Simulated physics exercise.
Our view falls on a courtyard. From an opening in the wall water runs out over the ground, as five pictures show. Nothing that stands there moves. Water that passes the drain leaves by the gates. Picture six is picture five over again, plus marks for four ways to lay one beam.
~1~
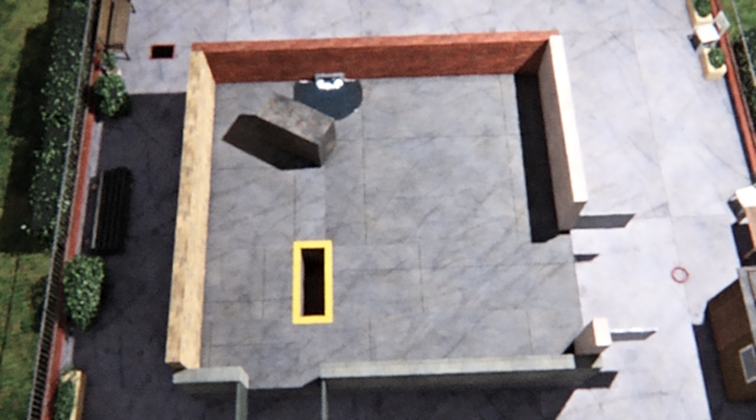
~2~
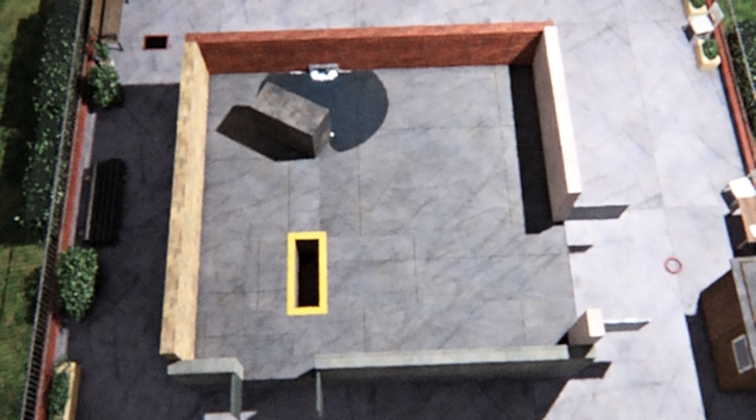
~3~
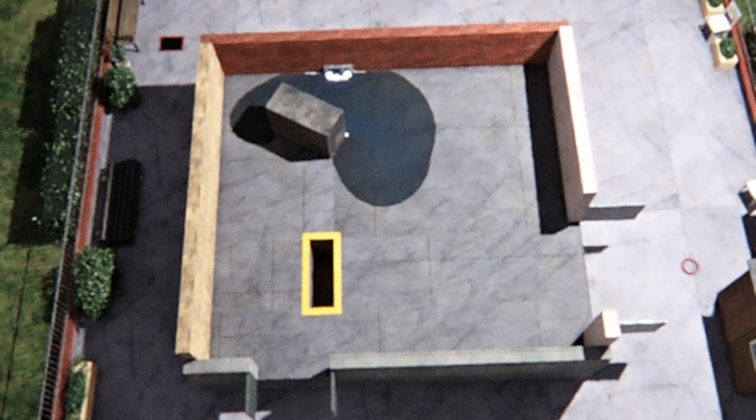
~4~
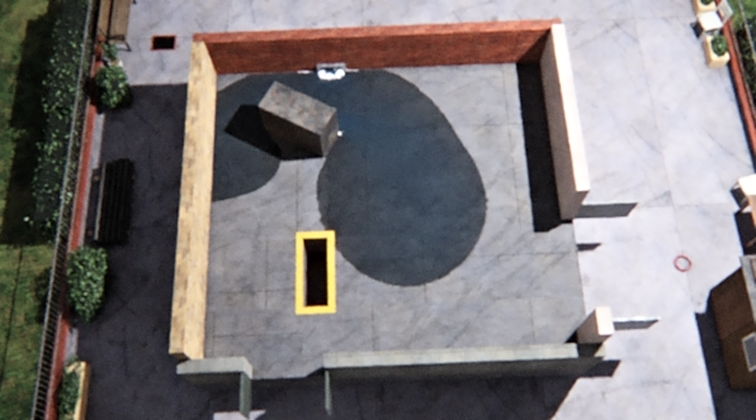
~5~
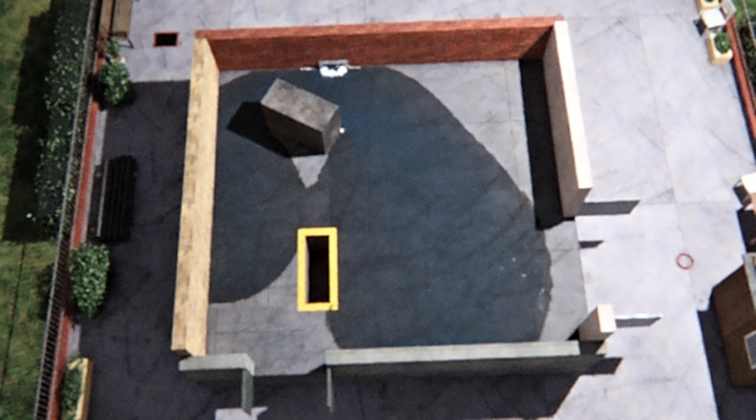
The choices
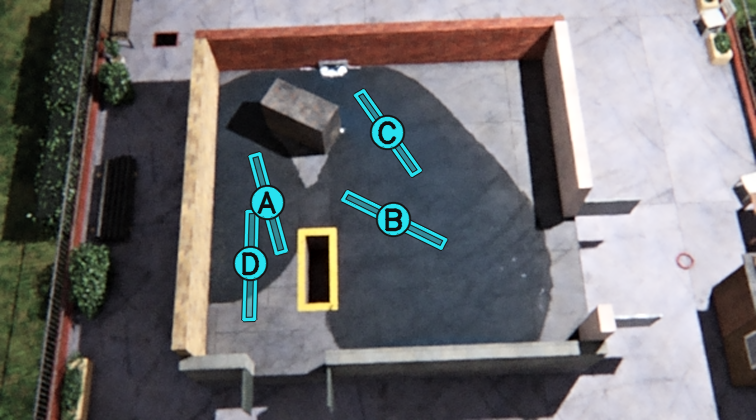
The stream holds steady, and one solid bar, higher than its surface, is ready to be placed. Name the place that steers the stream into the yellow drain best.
Use position C.
In cyan, A from (254, 155) to (281, 252); B from (345, 195) to (443, 243); C from (359, 93) to (416, 172); D from (249, 319) to (252, 211).
With A, about 11 % of the stream goes into the yellow drain, about 88 % out by the gates.
With B, about 13 % of the stream goes into the yellow drain, about 86 % out by the gates.
With C, about 17 % of the stream goes into the yellow drain, about 82 % out by the gates.
With D, about 13 % of the stream goes into the yellow drain, about 86 % out by the gates.
